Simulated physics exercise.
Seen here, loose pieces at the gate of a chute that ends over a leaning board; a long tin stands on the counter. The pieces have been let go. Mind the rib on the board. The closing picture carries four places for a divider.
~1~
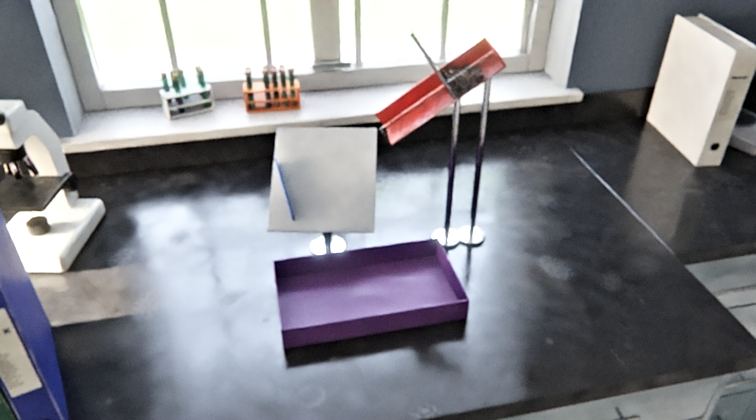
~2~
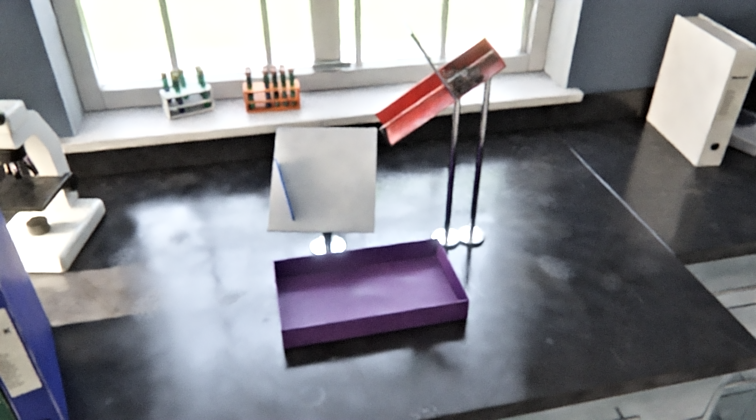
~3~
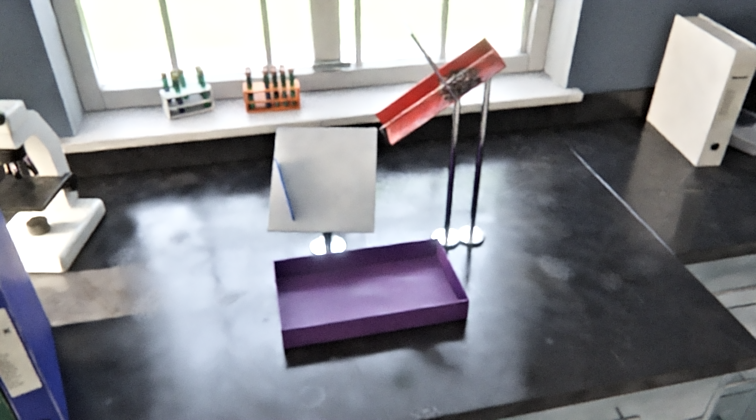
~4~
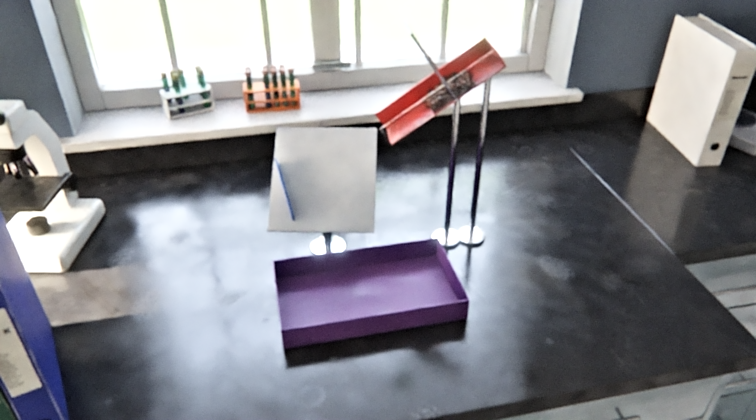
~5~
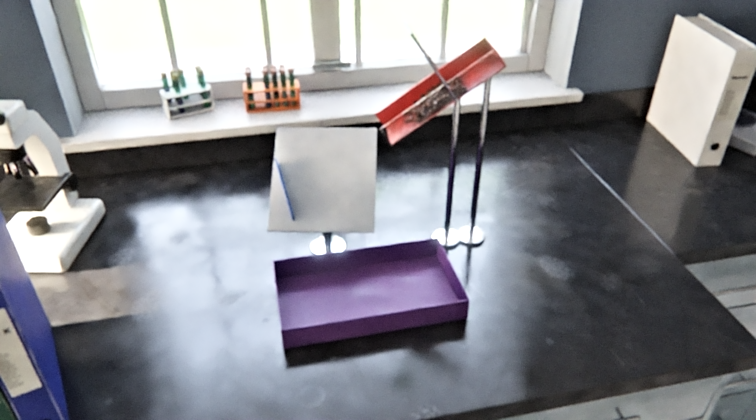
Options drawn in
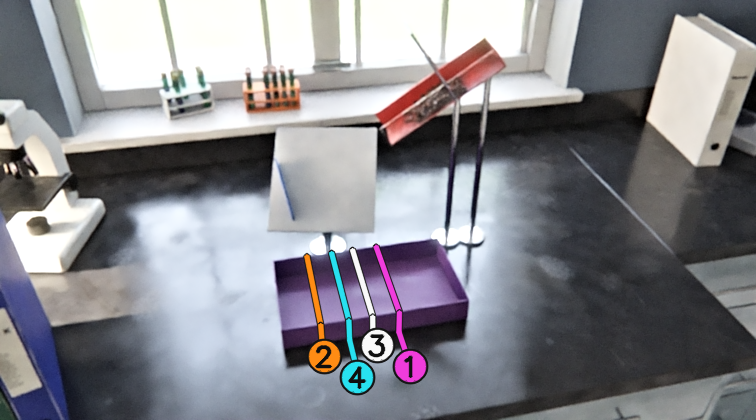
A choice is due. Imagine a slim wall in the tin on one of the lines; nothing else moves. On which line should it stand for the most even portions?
2 is best.
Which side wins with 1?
Left.
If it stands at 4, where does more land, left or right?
Left.
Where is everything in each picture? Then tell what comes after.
In the first picture, load behind the gate (459, 76), chocolate balls; lip of the chute (389, 137), sloping gently.
In the second picture, middle of the board (324, 178), tilted fairly steeply; middle of its low edge (321, 232); of its high edge (327, 128).
In the third picture, front corners of the tin (282, 330) and (469, 300), empty; front of the load (439, 90).
In the fourth picture, middle of the load (449, 87); its front (424, 101), roughly a third of the way to the lip; rib from (276, 158) to (292, 216).
In the fifth picture, middle of the load (436, 96); its front (407, 120), roughly two thirds of the way to the lip.
On the marked copy, line 1 crosses the front rim at (399, 311); line 2 crosses the front rim at (320, 324); line 3 crosses the front rim at (372, 315); line 4 crosses the front rim at (348, 319).
Choosing 1, of what is caught, almost all on the left of the divider, just a few on the right.
Choosing 2, of what is caught, roughly two thirds on the left of the divider, roughly a third on the right.
Choosing 3, of what is caught, almost all on the left of the divider, just a few on the right.
Choosing 4, of what is caught, almost all on the left of the divider, about a tenth on the right.
